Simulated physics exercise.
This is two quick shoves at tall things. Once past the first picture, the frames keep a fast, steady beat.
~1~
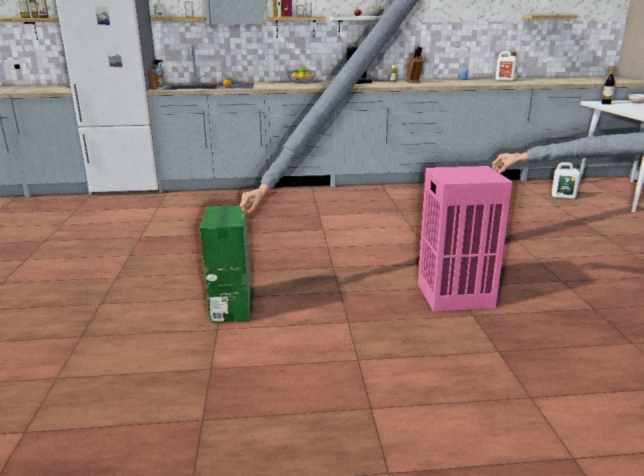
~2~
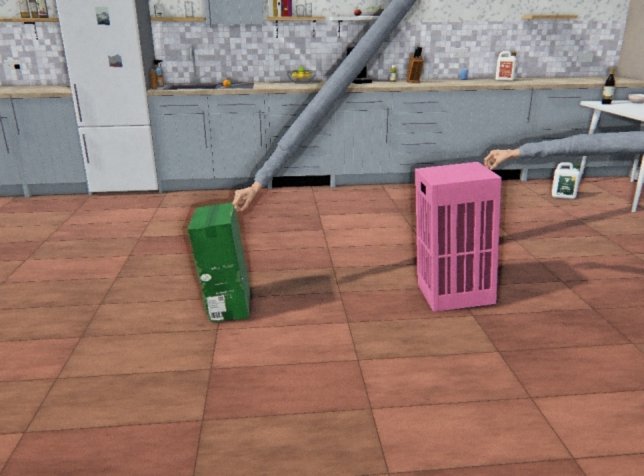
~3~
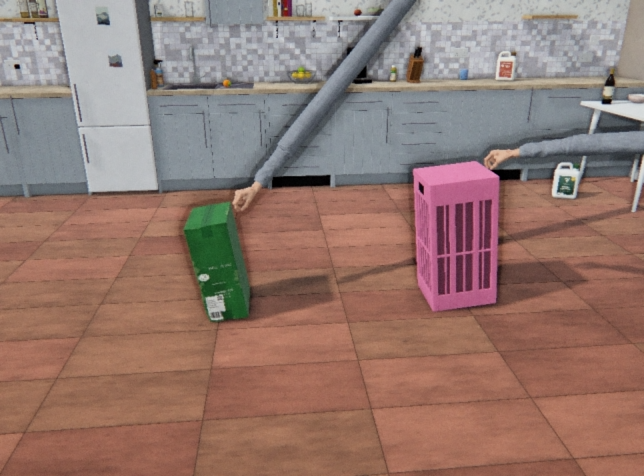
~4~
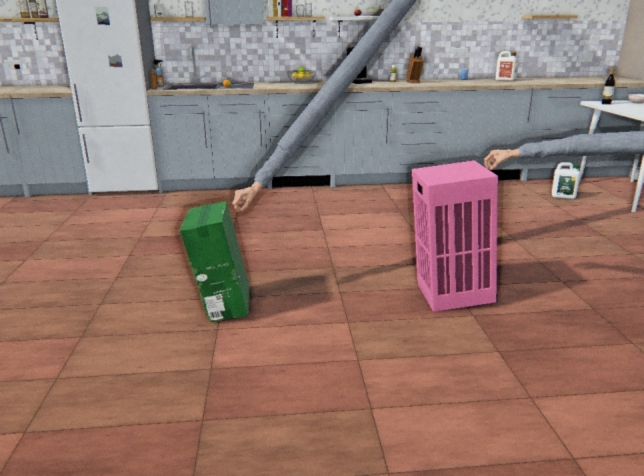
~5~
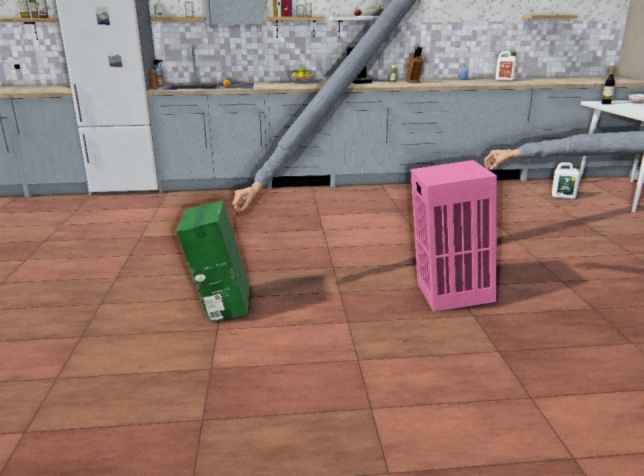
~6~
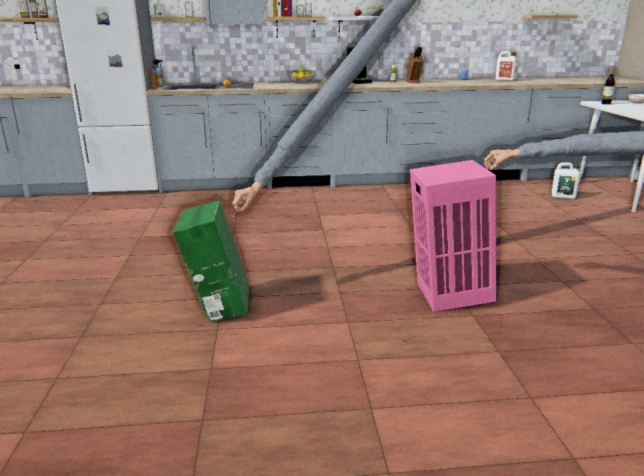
In a kitchen, two hands push a green parcel and a pink crate, tilting both left.
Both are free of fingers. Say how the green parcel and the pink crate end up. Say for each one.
What happens is the green parcel ends up on its side while the pink crate recovers.
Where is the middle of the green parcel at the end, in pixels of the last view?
Its middle finishes close to (157, 294) in the last view.
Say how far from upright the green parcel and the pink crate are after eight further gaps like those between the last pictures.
You'd see them leaning 25° and 4° respectively.
Then, 0.30 s later than the last frame, green parcel 38° off upright near (191, 264); pink crate 3° off upright near (464, 237).
When it is over, the green parcel falls over, near (157, 294); the pink crate rocks back upright, near (461, 238).
